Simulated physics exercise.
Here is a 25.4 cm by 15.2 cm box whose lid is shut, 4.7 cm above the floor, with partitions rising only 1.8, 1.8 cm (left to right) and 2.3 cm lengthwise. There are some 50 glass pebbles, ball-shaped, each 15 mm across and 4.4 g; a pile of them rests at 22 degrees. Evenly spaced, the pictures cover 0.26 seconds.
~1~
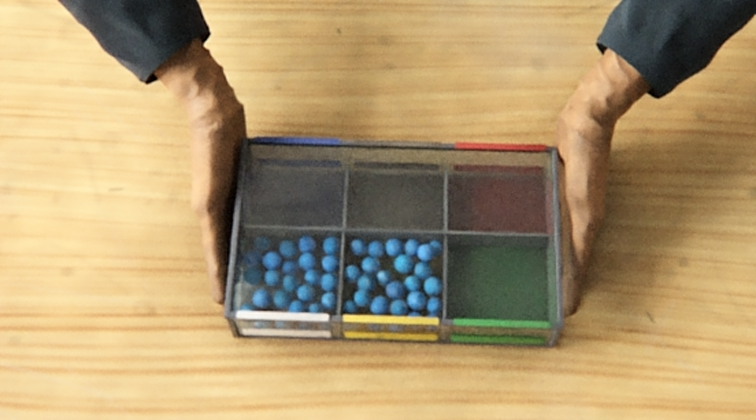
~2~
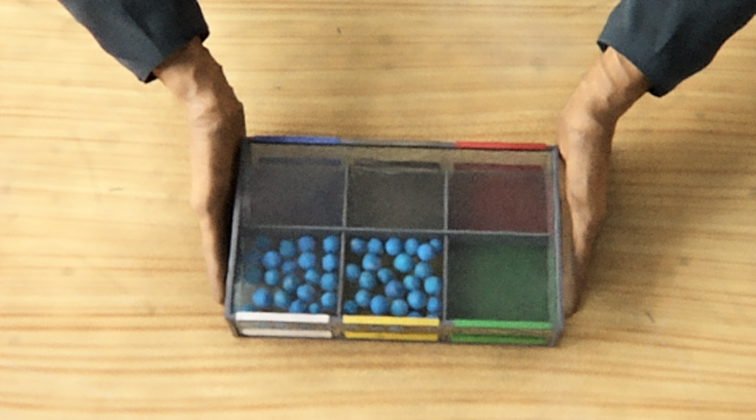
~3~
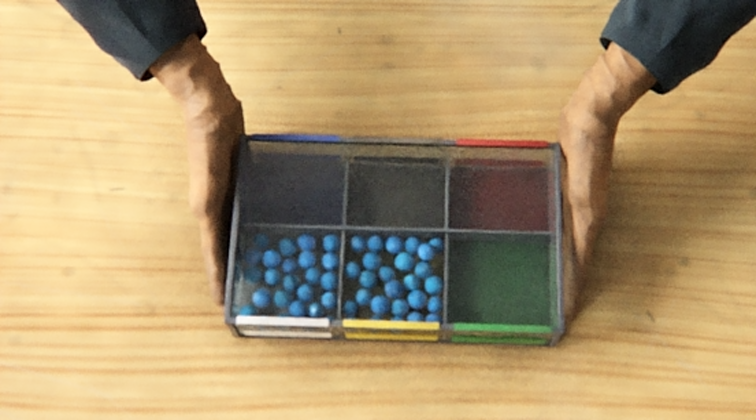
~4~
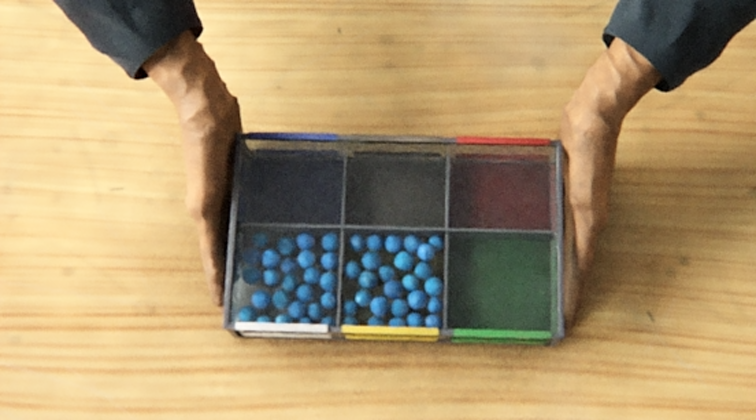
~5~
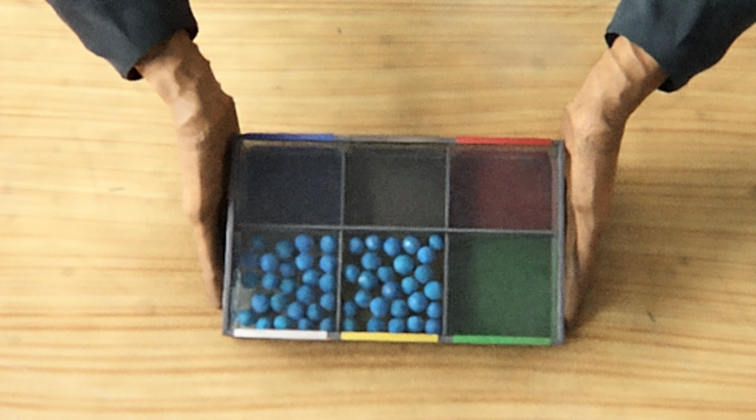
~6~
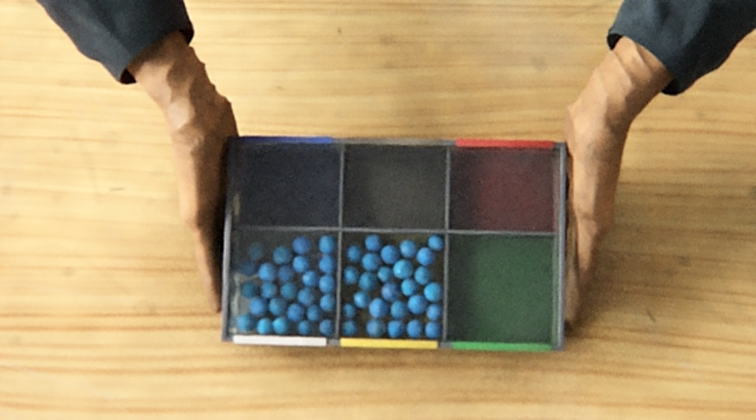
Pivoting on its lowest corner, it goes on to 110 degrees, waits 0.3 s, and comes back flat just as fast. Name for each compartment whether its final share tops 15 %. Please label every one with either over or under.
Labels - red compartment: Under; blue compartment: Under; green compartment: Under; yellow compartment: Over; white compartment: Over; black compartment: Under.
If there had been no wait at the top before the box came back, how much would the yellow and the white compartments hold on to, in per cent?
Yellow 40, white 55.
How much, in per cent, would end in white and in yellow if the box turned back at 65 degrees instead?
White: 50; yellow: 50 (per cent).
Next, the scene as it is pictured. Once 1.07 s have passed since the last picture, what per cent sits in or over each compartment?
You'd find red at 0, blue at 0, green at 5, yellow at 45, white at 55 and black at 0 per cent.
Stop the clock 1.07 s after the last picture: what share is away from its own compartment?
Value: Close to 10 %.
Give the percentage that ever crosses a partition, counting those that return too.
About 10 %.
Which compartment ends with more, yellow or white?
Fuller: White.
Then, 1.07 s after the last picture, tilt 110 degrees; green 5 %, yellow 45 %, white 55 %.
Then, 1.78 s after the last picture, tilt 56 degrees; green 5 %, yellow 40 %, white 55 %.
Then, 2.52 s after the last picture, tilt 0 degrees; green 5 %, yellow 40 %, white 55 %.
In the end, red 0 %, blue 0 %, green 5 %, yellow 40 %, white 55 %, black 0 %.
